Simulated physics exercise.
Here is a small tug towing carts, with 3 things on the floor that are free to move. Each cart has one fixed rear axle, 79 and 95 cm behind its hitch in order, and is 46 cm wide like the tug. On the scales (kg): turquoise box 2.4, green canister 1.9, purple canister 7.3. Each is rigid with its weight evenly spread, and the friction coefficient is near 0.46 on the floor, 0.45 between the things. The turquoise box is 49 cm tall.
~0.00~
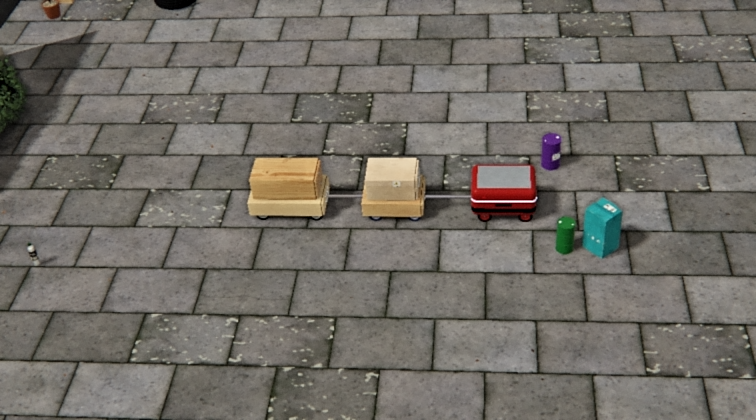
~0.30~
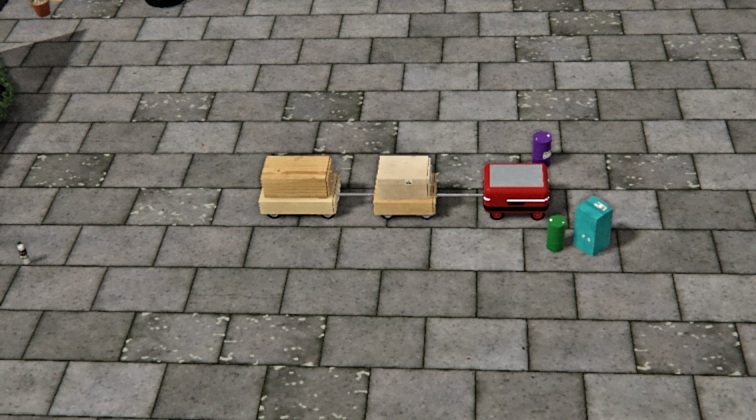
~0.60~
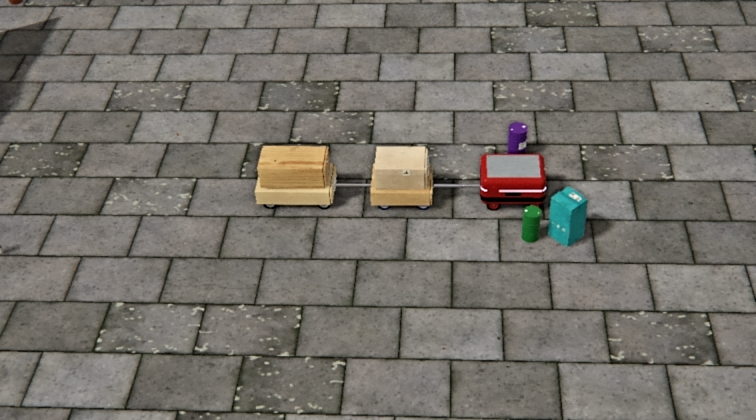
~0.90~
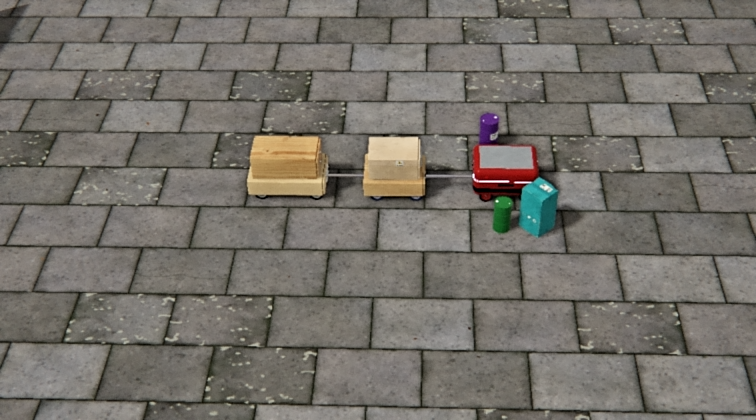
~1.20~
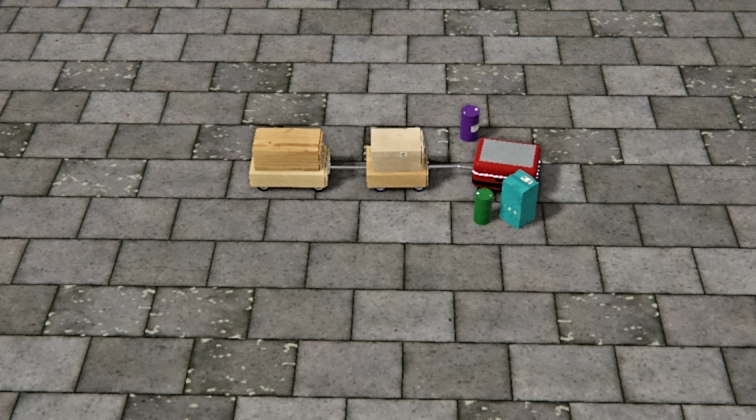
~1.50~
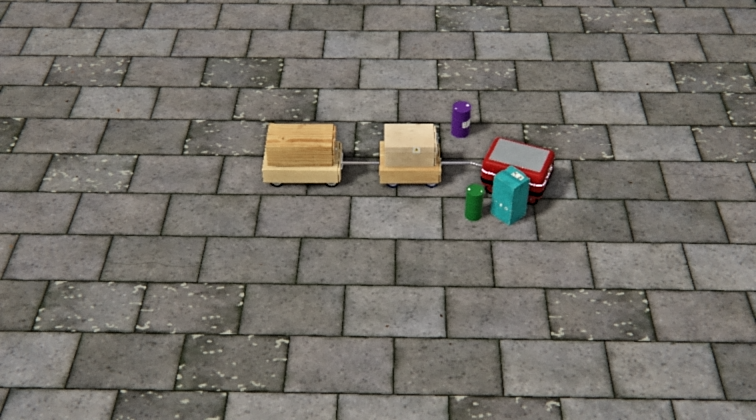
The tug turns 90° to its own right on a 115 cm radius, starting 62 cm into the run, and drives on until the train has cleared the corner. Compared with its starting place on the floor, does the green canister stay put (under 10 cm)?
The green canister gets shifted.
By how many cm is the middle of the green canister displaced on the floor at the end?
Some 18 cm.
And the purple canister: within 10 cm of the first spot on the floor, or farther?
The purple canister stays put.
After 2.80 s, 196 cm covered; turquoise box slid 11 cm.
After 4.50 s, 315 cm covered; green canister slid 6 cm near (475, 207); turquoise box slid 43 cm.
After 6.10 s, 427 cm covered; green canister slid 17 cm near (476, 215); turquoise box slid 108 cm.
At rest (8.0 s), not toppled but over 10 cm from the start, turquoise box and green canister; purple canister in place, give or take 10 cm. Seen from the same camera at the end, green canister near (476, 215).
